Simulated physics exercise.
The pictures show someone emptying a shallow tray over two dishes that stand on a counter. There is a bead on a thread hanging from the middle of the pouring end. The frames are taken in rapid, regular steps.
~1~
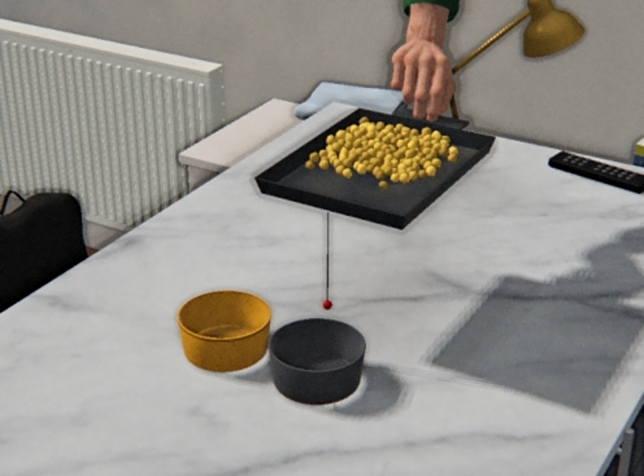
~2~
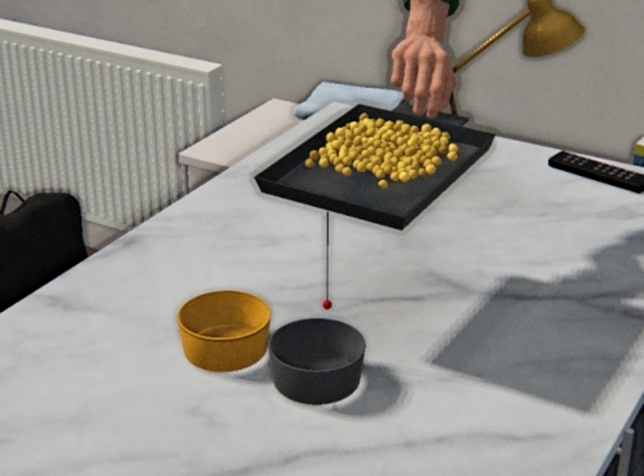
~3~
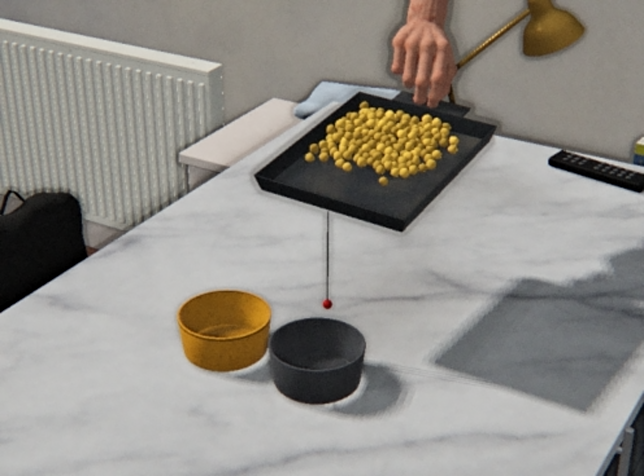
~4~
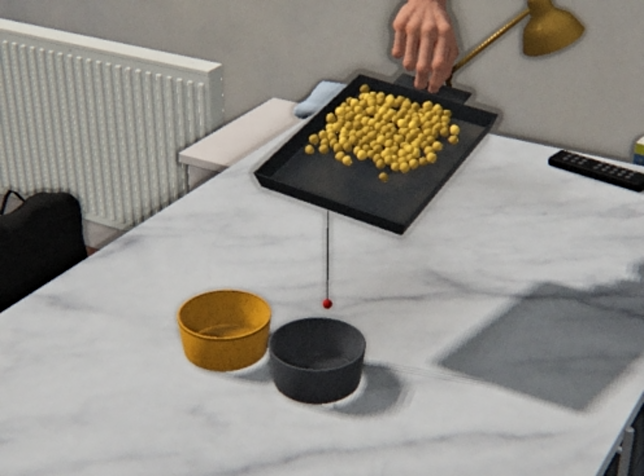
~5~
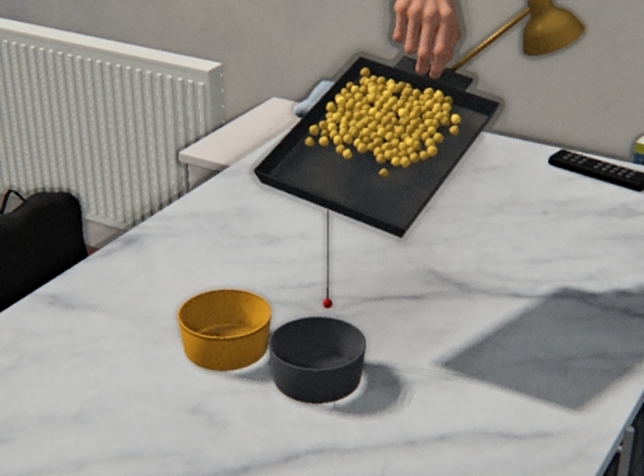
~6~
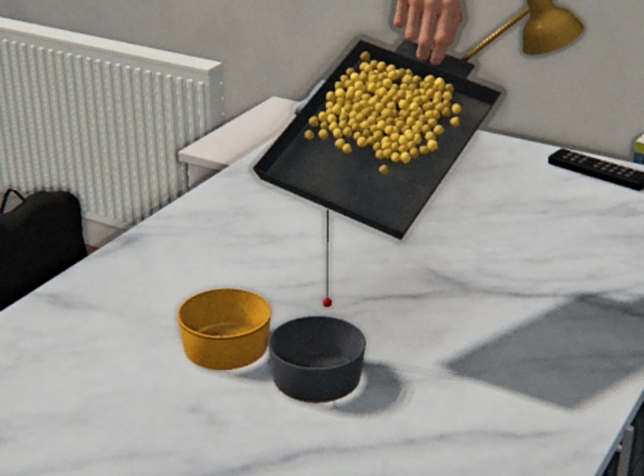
On a marbled counter, an orange dish and a dark grey dish stand below a shallow black tray of yellow balls, held by a hand at its far end. The tray starts nearly level, then the hand raises the far end steadily and the near edge slants lower at the right corner.
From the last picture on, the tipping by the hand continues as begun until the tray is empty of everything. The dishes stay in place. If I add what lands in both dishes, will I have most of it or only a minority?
You will have only a minority.
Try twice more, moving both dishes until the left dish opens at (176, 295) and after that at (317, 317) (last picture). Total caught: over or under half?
A minority, then a majority.
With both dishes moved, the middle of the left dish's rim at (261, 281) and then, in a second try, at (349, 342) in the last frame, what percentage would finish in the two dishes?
In order, 0 % and 60 %.
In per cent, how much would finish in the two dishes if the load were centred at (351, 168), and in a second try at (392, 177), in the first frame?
It would be roughly 30 per cent for the first and roughly 30 per cent for the second.
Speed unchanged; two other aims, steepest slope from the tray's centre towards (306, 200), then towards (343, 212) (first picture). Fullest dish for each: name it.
Number one favours the left of the two; number two favours the right of the two.
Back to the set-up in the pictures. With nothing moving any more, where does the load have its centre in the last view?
I'd say the middle ends up at about (388, 388).
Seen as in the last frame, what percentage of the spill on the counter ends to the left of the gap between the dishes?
That would be roughly 0 per cent.
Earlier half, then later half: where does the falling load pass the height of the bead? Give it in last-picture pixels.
About (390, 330), and after that about (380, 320).
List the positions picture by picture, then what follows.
The first picture shows corners of the pouring end (261, 177) and (403, 213), level; middle of the load (385, 153), puffed corn balls; left dish (198, 351); right dish (292, 383); bead on its thread (327, 305).
The second picture shows corners of the pouring end (261, 176) and (402, 214), level; middle of the load (384, 151).
The third picture shows corners of the pouring end (261, 174) and (402, 216), tipped barely, lowest at the right corner; middle of the load (385, 144).
The fourth picture shows corners of the pouring end (261, 172) and (402, 220), tipped a little, lowest at the right corner; middle of the load (385, 133).
The fifth picture shows corners of the pouring end (261, 169) and (402, 224), tipped clearly, lowest at the right corner; middle of the load (386, 123).
The sixth picture shows corners of the pouring end (260, 167) and (402, 227), tipped clearly, lowest at the right corner; middle of the load (386, 113); left dish (198, 349); right dish (292, 381).
Just after the last frame, tray tipped steeply; the larger part on the tray; just a few outside both; roughly a quarter in the air.
A moment on, tray tipped past a quarter turn; about a tenth on the tray; about a tenth in the right dish; roughly half outside both; roughly a third in the air.
Further on, tray tipped past a quarter turn; roughly a quarter in the right dish; the larger part outside both.
When it is over, tray tipped past a quarter turn; roughly a quarter in the right dish; not one in the left dish; the larger part outside both.
